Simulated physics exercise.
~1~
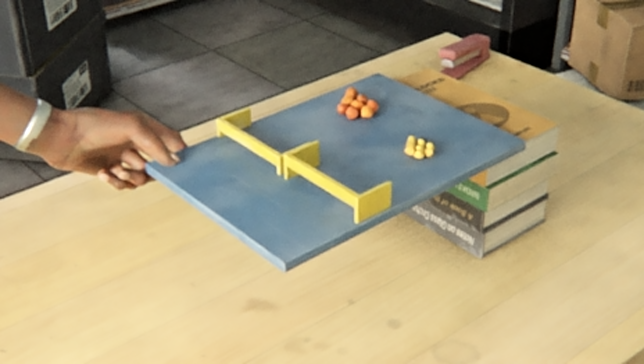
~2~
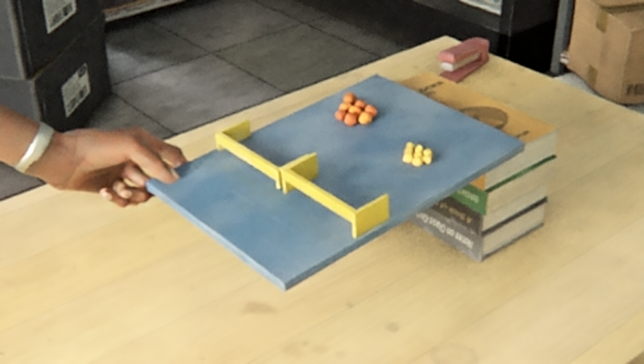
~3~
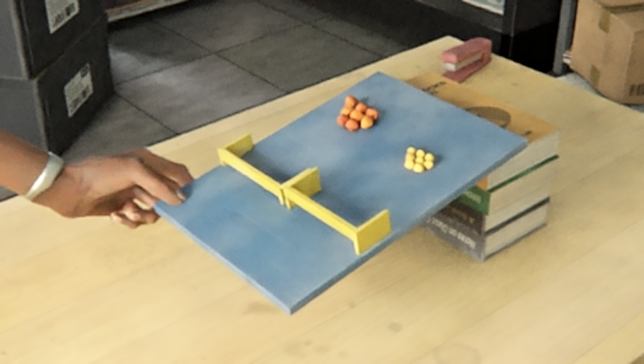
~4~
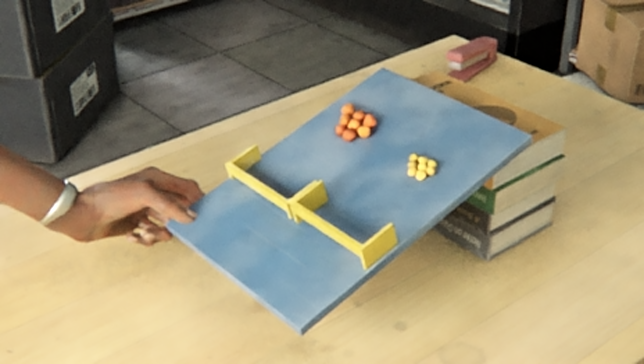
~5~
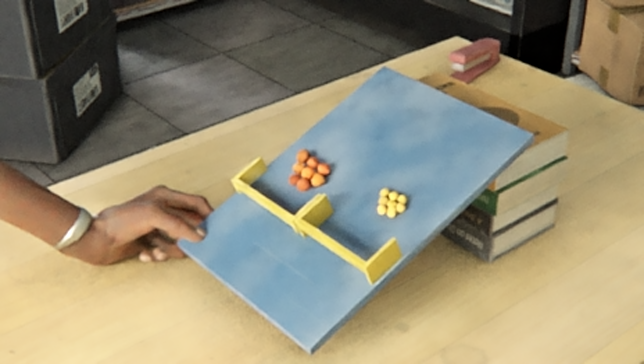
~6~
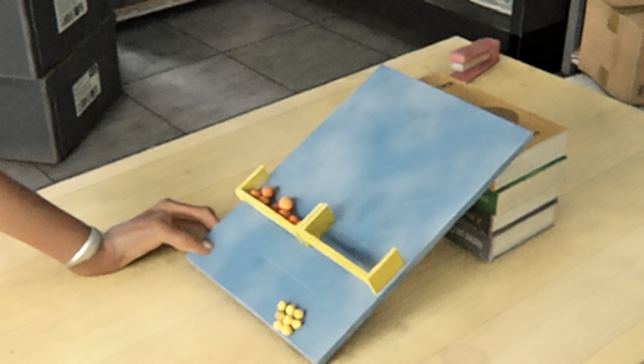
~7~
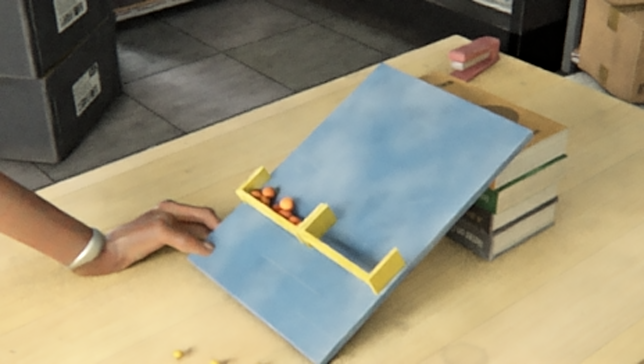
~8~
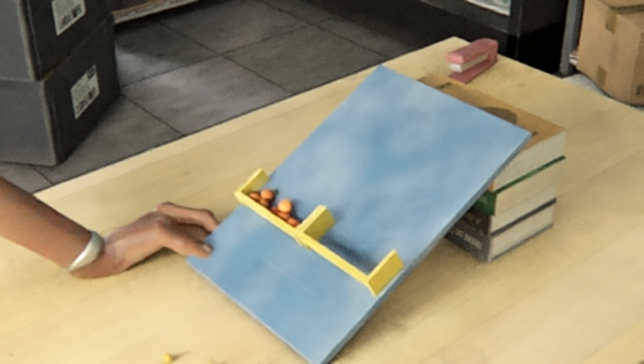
On a wooden table, a hand lowered the free end of a blue board propped on books until both small piles slid down; the yellow pieces passed under their yellow bar and off the board, while the orange ones stayed caught behind theirs.
